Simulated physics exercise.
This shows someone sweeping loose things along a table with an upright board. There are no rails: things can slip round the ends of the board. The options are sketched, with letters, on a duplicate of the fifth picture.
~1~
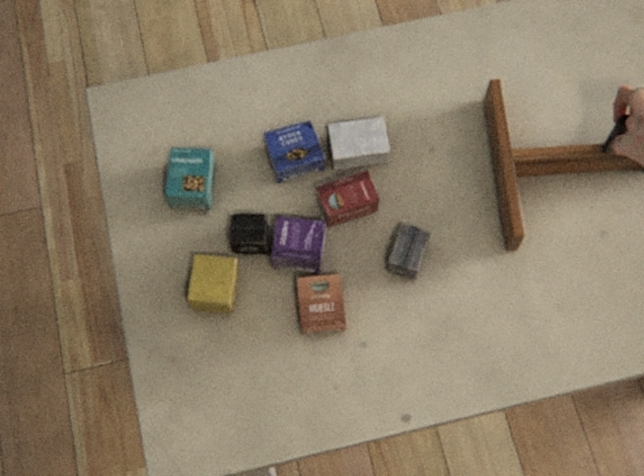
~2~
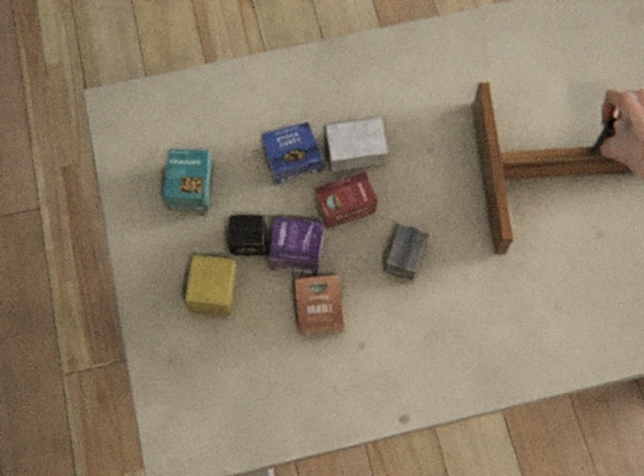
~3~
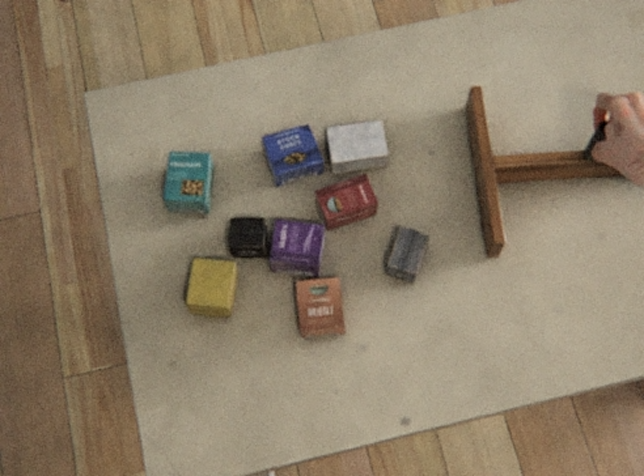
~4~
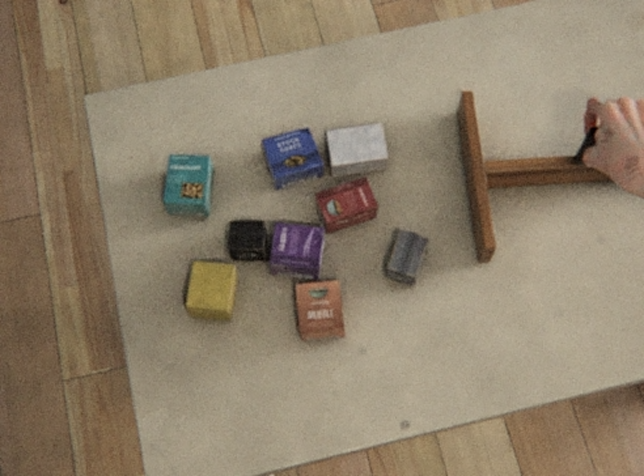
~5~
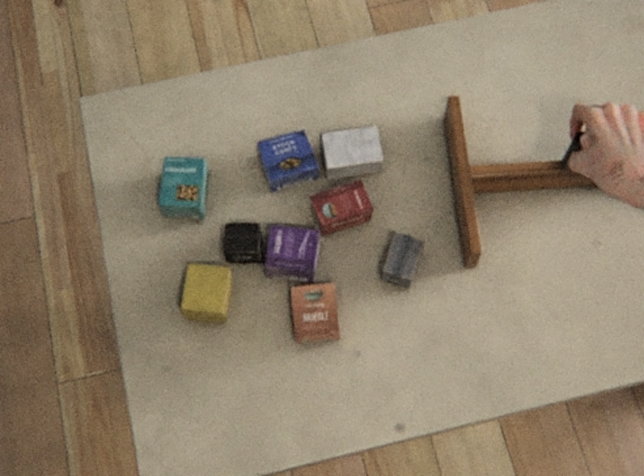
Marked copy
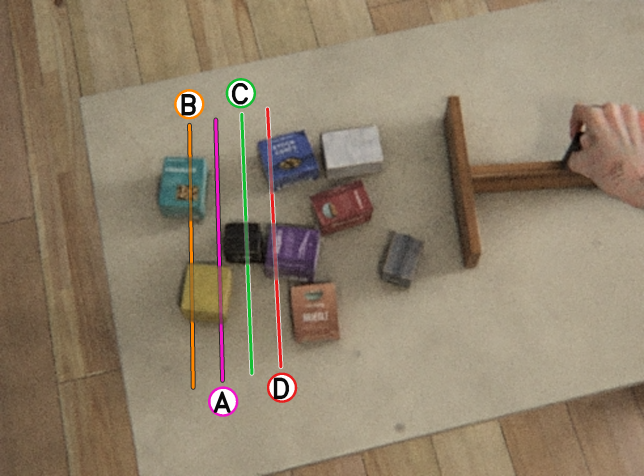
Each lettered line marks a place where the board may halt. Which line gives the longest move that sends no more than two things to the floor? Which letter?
Stop at B.
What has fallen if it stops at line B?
It is the turquoise box.
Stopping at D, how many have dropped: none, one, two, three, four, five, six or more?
The count is none.
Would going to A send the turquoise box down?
Yes.
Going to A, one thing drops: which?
The turquoise box goes over.
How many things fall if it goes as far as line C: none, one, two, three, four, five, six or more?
The count is none.
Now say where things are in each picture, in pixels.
Board (507, 155); purple box (299, 244); yellow block (213, 284), in the first frame.
Board (496, 158); white block (356, 145), in the second frame.
Board (487, 162); grey box (408, 255), in the third frame.
Board (479, 167); orange packet (320, 311), in the fourth frame.
Board (465, 171); blue packet (288, 160); purple box (293, 254); yellow block (207, 293), in the fifth frame.
On the marked copy, A at (219, 243); B at (191, 249); C at (246, 236); D at (274, 230).
Following B. Soon after the start, board (368, 193); blue packet (273, 163); white block (327, 156).
Later, board (269, 215); turquoise box (132, 199); black box (181, 233).
In the end, board (191, 232); turquoise box over the edge; black box (107, 236); one fallen.
As for the rest, A is within the limit but short; C is within the limit but short; D is within the limit but short.
